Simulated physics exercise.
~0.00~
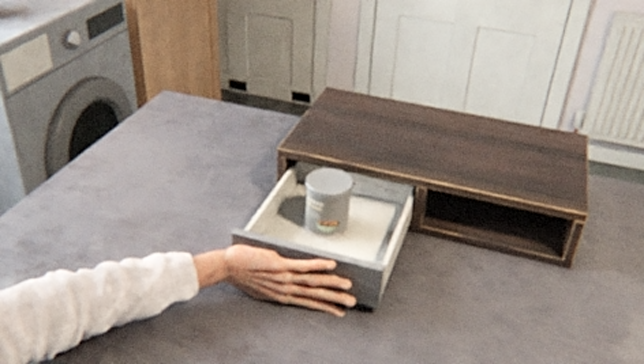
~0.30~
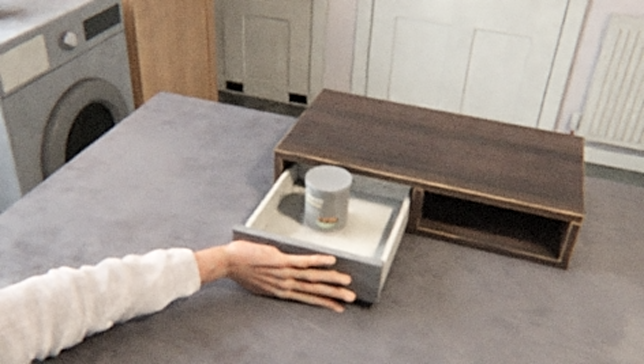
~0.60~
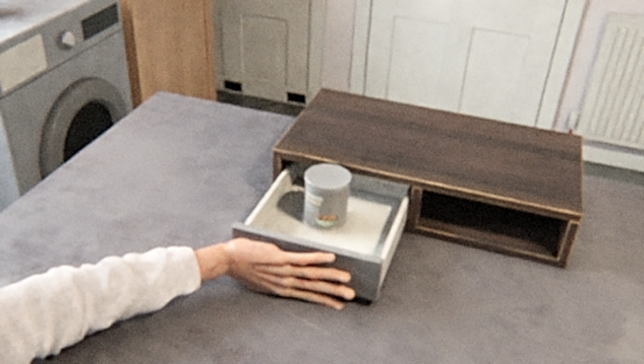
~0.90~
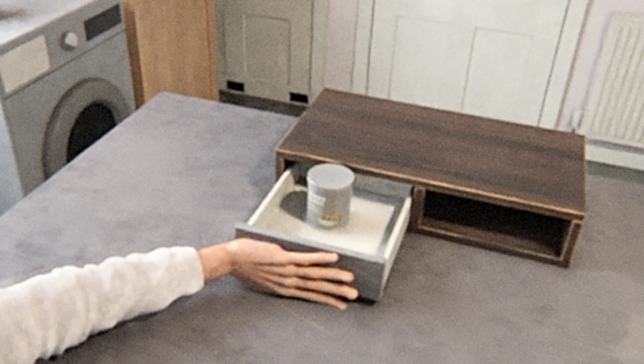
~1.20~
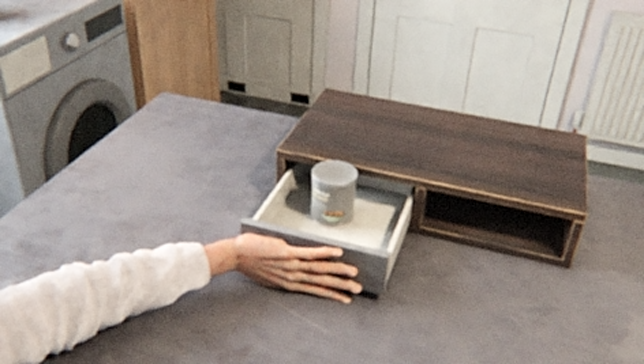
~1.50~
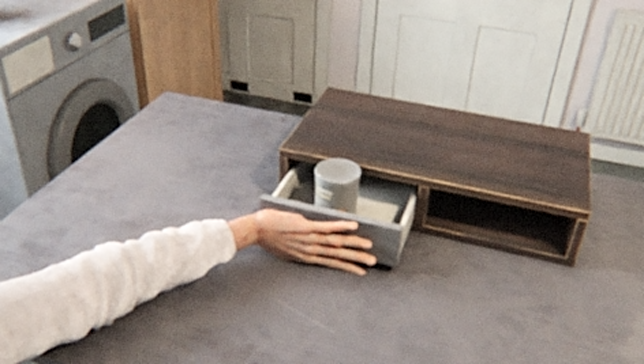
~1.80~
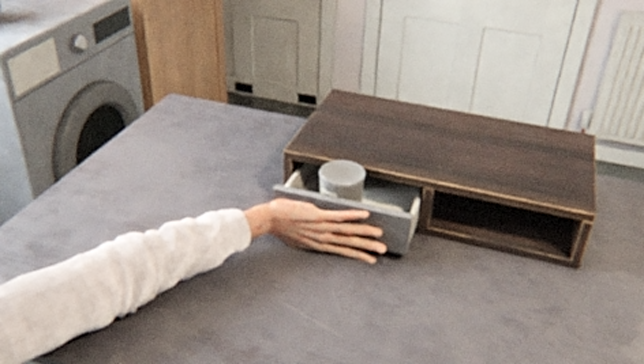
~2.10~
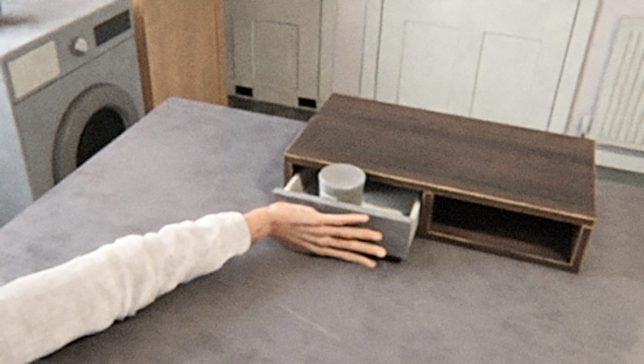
A hand pushes a drawer holding a grey pot toward the chest, leaving it partly open.
